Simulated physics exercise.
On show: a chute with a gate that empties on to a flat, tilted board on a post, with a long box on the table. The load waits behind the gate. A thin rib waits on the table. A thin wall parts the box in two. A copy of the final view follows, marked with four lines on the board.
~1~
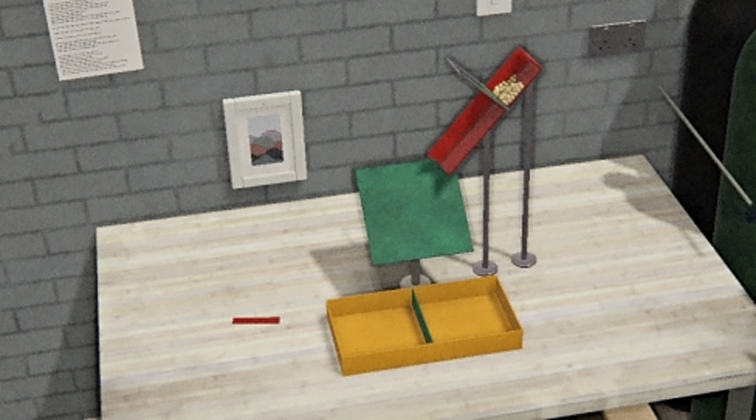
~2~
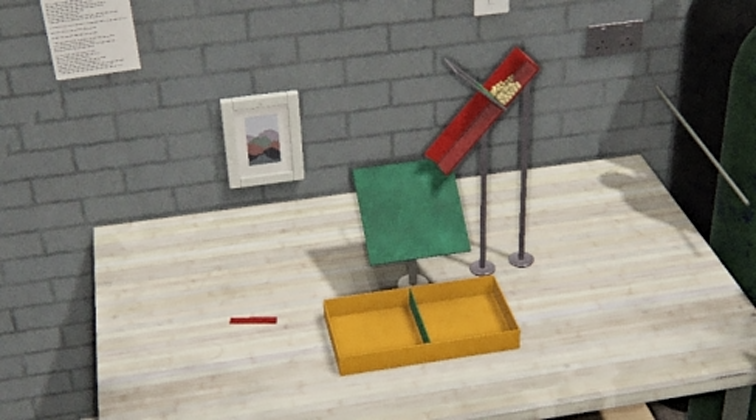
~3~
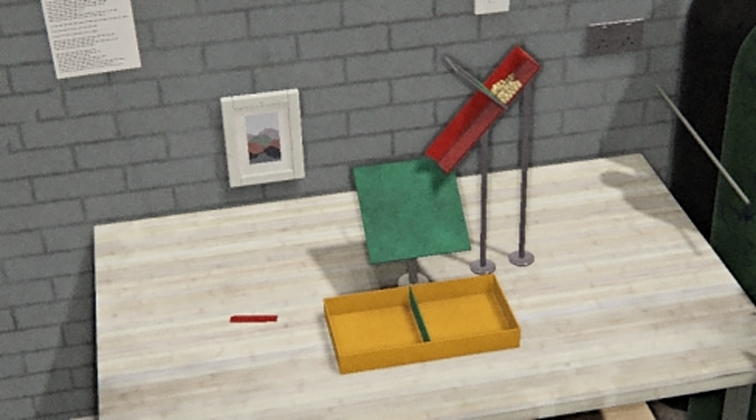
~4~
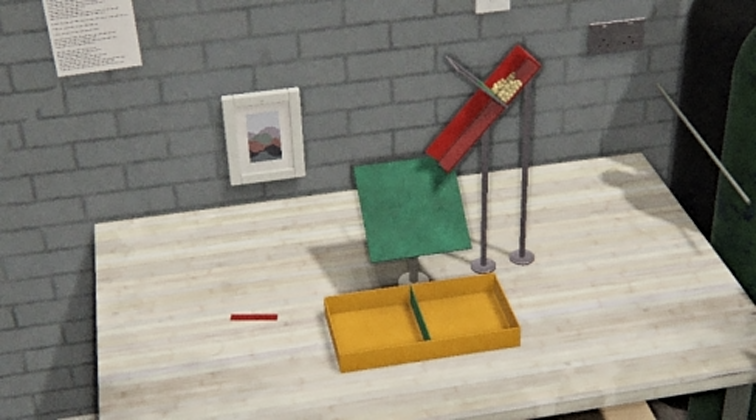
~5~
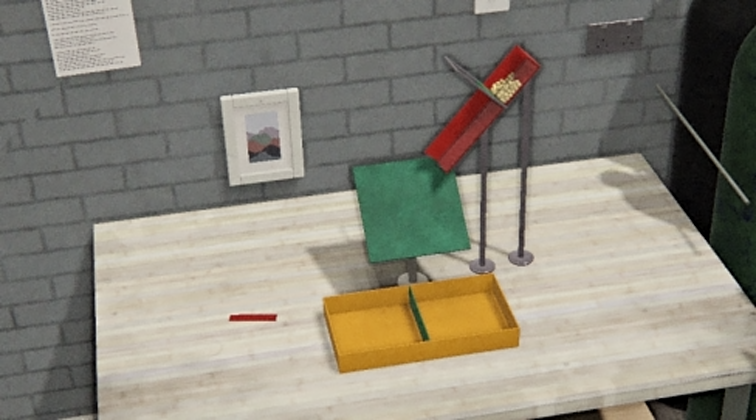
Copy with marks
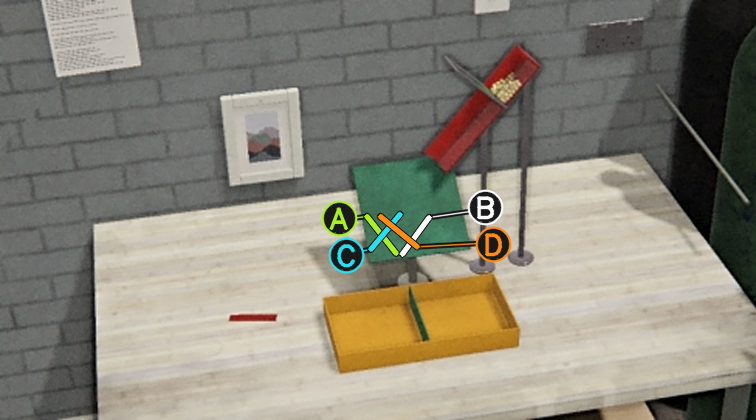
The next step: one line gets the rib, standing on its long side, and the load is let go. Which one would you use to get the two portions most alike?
A works best here.
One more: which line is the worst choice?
Line B.
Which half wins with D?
Right.
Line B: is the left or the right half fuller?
Left.
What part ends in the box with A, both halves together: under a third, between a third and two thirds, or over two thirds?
Over two thirds.
On the marked copy, line A from (366, 216) to (396, 253); line B from (429, 217) to (402, 254); line C from (400, 214) to (370, 249); line D from (380, 216) to (417, 246).
For line A, of what is caught, close to a third in the left half, close to two thirds in the right.
For line B, of what is caught, the whole lot in the left half, none at all in the right.
For line C, of what is caught, the bulk in the left half, close to a quarter in the right.
For line D, of what is caught, a small share in the left half, the bulk in the right.
